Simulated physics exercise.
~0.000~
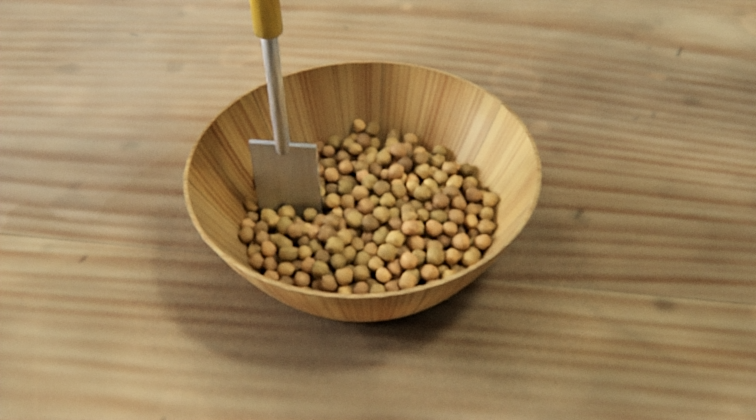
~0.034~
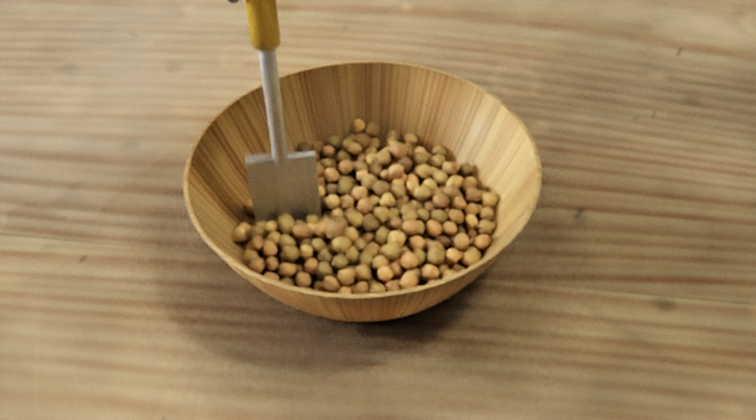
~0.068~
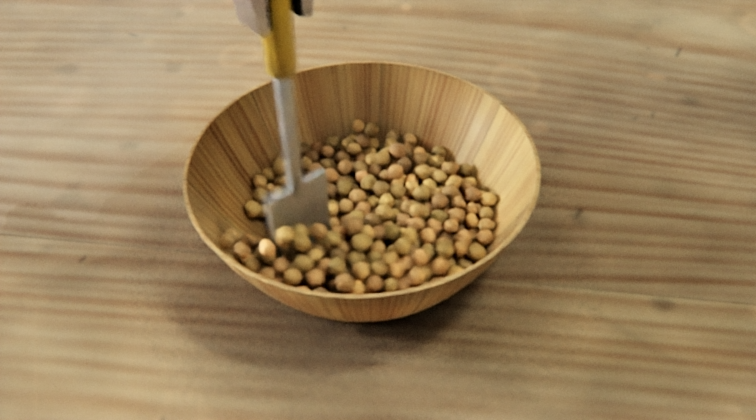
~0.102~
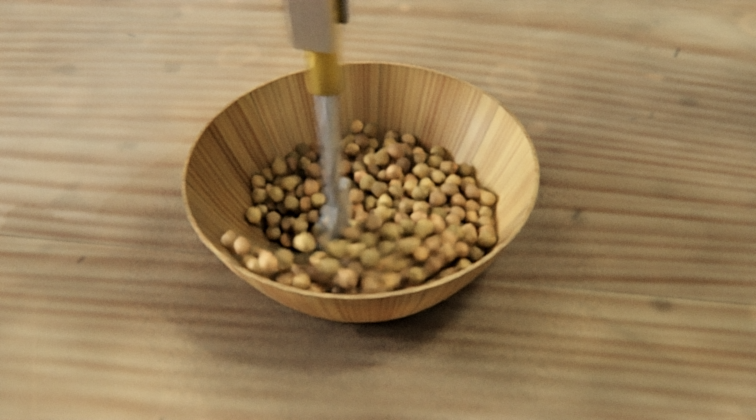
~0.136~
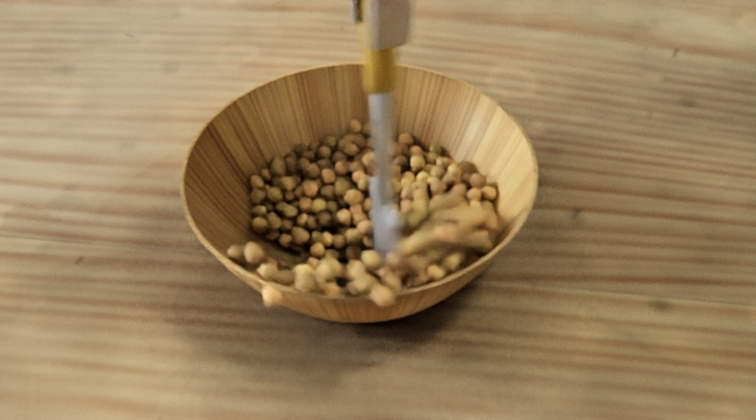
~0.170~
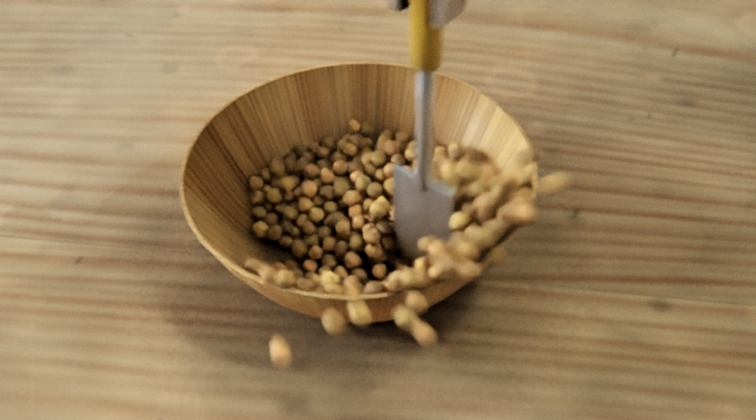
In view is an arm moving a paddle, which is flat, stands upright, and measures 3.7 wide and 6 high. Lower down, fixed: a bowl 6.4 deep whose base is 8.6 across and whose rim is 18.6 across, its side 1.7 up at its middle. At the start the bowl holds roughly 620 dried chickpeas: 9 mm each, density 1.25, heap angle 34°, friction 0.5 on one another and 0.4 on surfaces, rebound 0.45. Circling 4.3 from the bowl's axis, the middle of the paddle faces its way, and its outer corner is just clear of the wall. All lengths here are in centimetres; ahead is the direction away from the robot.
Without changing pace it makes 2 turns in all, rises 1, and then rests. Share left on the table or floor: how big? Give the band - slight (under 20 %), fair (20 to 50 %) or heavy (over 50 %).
Band: Fair.
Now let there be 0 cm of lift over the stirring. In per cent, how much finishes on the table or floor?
Near 35 in a hundred.
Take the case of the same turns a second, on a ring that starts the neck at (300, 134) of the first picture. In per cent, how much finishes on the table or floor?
It comes to around 10 percent.
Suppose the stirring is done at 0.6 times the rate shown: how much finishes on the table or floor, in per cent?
Estimated share: Near 5 per cent.
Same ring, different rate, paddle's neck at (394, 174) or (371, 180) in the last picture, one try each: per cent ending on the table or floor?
Roughly 20 and 10 percent, in that order.
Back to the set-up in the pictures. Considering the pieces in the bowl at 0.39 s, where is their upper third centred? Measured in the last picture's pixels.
About pixel (254, 186).
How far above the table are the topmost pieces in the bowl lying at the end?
Height: Roughly 5.5 cm.
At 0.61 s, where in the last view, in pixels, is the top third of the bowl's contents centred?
Around (422, 195).
After 0.39 s, 11° round, highest piece 10 above the table; 487 in the bowl, 76 on the table or floor, 53 in flight or on the tool.
After 0.61 s, 230° round, highest piece 9 above the table; 458 in the bowl, 149 on the table or floor, 9 in flight or on the tool.
After 0.91 s, 0° round, highest piece 5 above the table; 454 in the bowl, 162 on the table or floor.
After 1.61 s, 0° round, highest piece 5 above the table; 454 in the bowl, 162 on the table or floor.
At rest, 454 in the bowl, 162 on the table or floor. That is 26 % on the table or floor.
